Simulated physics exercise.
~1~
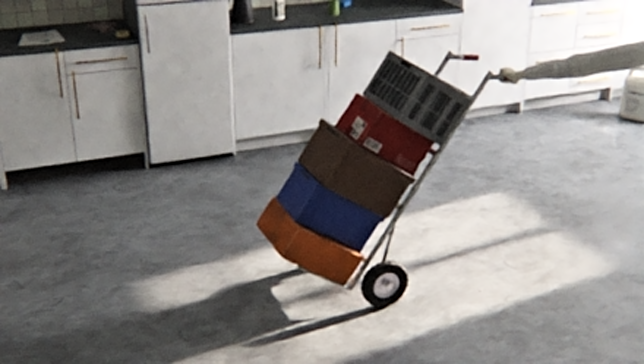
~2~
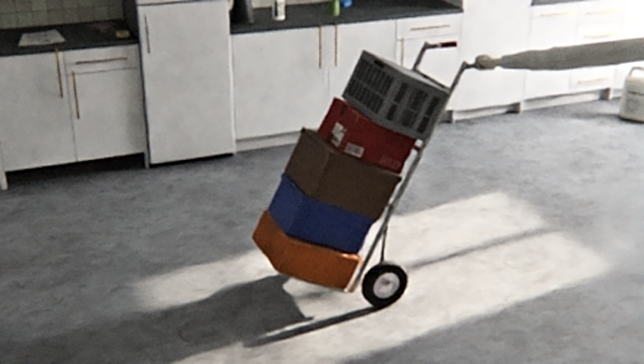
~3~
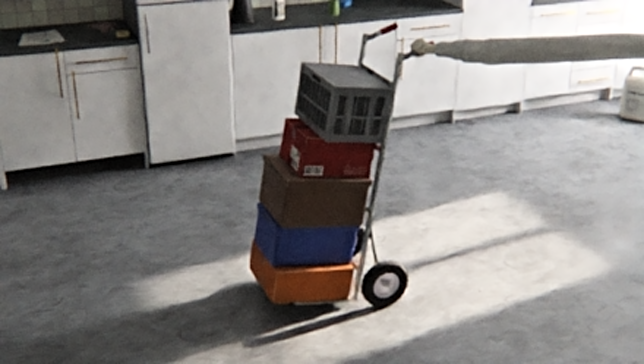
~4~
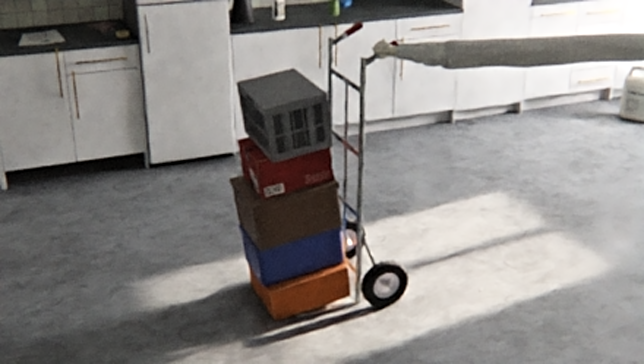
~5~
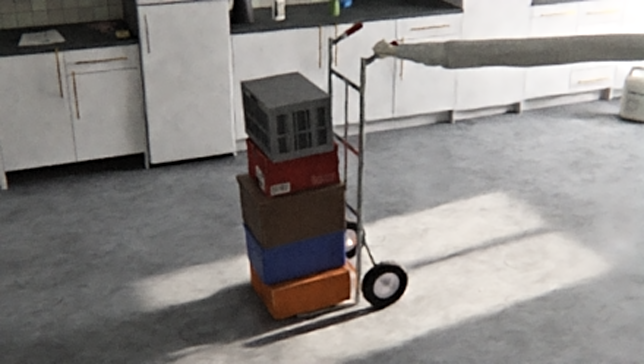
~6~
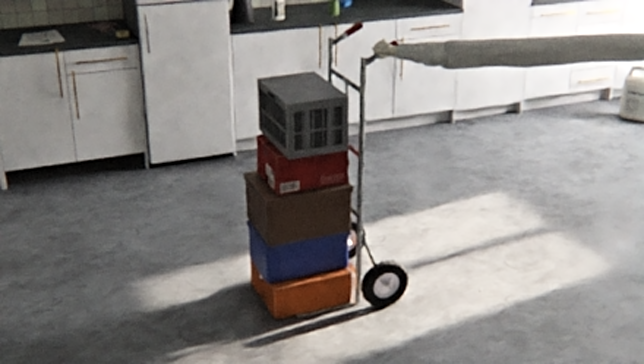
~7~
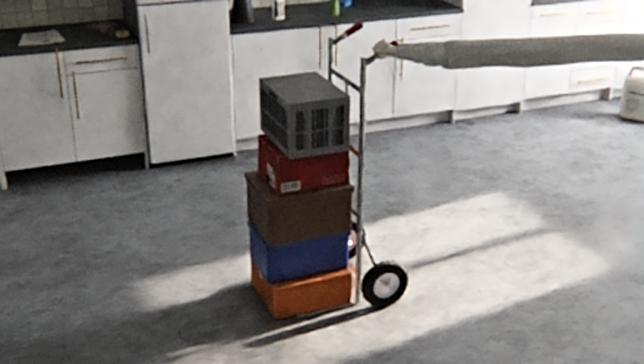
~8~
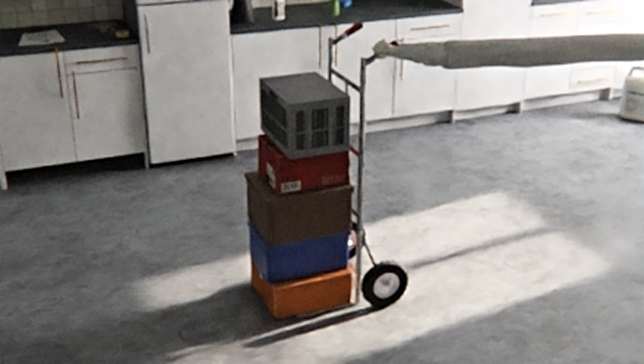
An arm swung a tilted hand truck upright on a kitchen floor, carrying a grey crate, red parcel, brown tote, blue tote and orange box; the stack tipped left away from the frame, rocked back, and settled still stacked.
